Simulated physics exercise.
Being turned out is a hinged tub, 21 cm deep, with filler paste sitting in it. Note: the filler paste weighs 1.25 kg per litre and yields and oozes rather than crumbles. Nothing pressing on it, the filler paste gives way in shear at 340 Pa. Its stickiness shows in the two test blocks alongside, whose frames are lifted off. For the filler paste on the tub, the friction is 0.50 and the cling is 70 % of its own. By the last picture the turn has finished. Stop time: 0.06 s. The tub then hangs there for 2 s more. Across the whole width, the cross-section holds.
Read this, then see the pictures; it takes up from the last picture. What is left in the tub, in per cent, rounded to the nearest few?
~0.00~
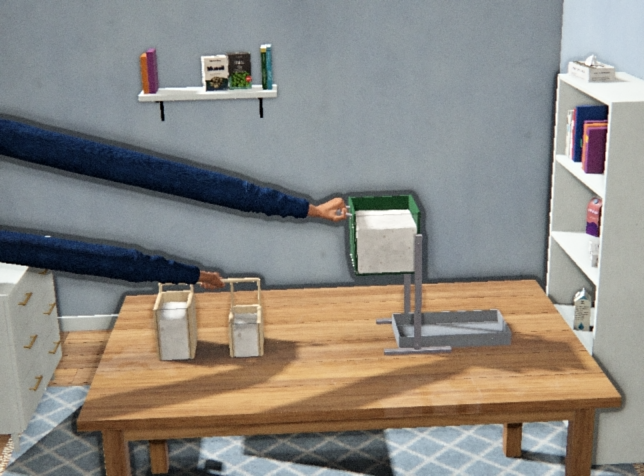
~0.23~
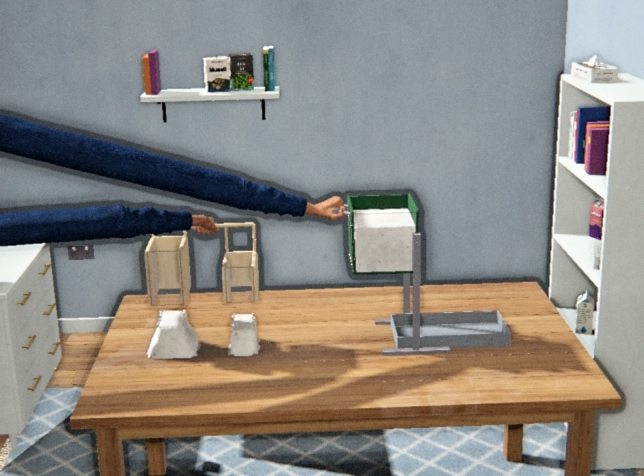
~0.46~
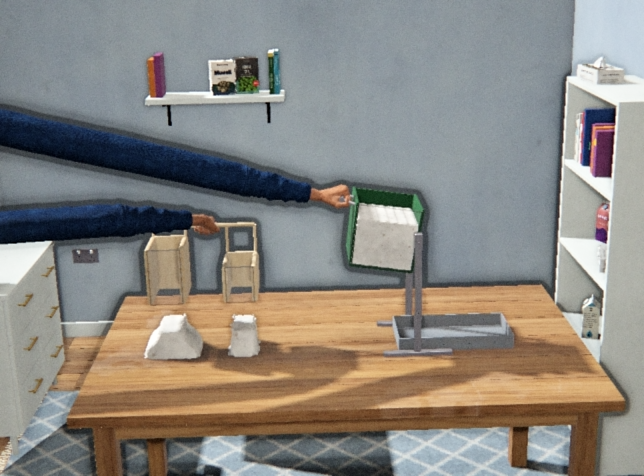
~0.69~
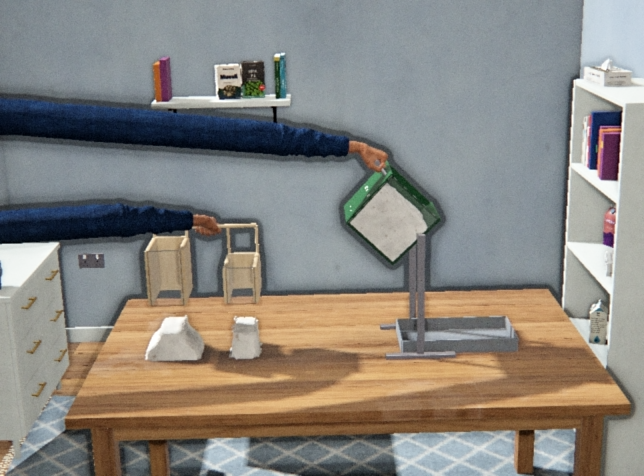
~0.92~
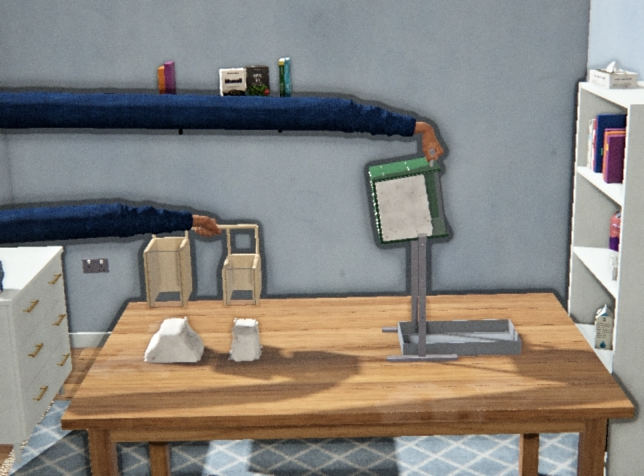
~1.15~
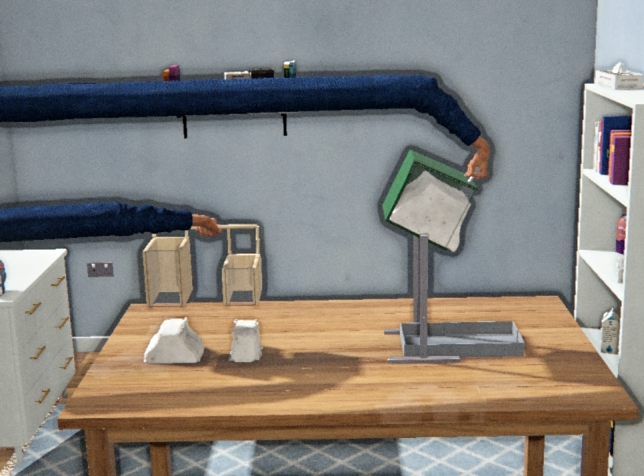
Around 0 in every hundred.
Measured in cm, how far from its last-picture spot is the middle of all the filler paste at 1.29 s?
About 14 cm.
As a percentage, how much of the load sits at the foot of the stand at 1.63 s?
I'd say about 95 per cent of it.
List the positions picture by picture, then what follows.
Handle-side rim at (356, 215), tilt 0 degrees; crest of the filler paste at (360, 229); block heights 16 cm, 11 cm (left to right), in the first picture.
Handle-side rim at (354, 213), tilt 0 degrees; crest of the filler paste at (358, 227); block heights 12 cm, 10 cm (left to right), in the second picture.
Handle-side rim at (359, 204), tilt 9 degrees; crest of the filler paste at (362, 219); block heights 11 cm, 10 cm (left to right), in the third picture.
Handle-side rim at (393, 176), tilt 44 degrees; crest of the filler paste at (382, 190); block heights 11 cm, 10 cm (left to right), in the fourth picture.
Handle-side rim at (440, 172), tilt 83 degrees; crest of the filler paste at (420, 176); block heights 11 cm, 10 cm (left to right), in the fifth picture.
Handle-side rim at (476, 191), tilt 116 degrees; crest of the filler paste at (433, 184); block heights 11 cm, 10 cm (left to right), in the sixth picture.
After 1.29 s, the tub is at 116 degrees and holds 36 %.
After 1.46 s, the tub is at 116 degrees and holds 1 %.
After 1.63 s, the tub is at 116 degrees and holds 0 %.
After 1.80 s, the tub is at 116 degrees and holds 0 %.
After 3.15 s, the tub is at 116 degrees and holds 0 %.
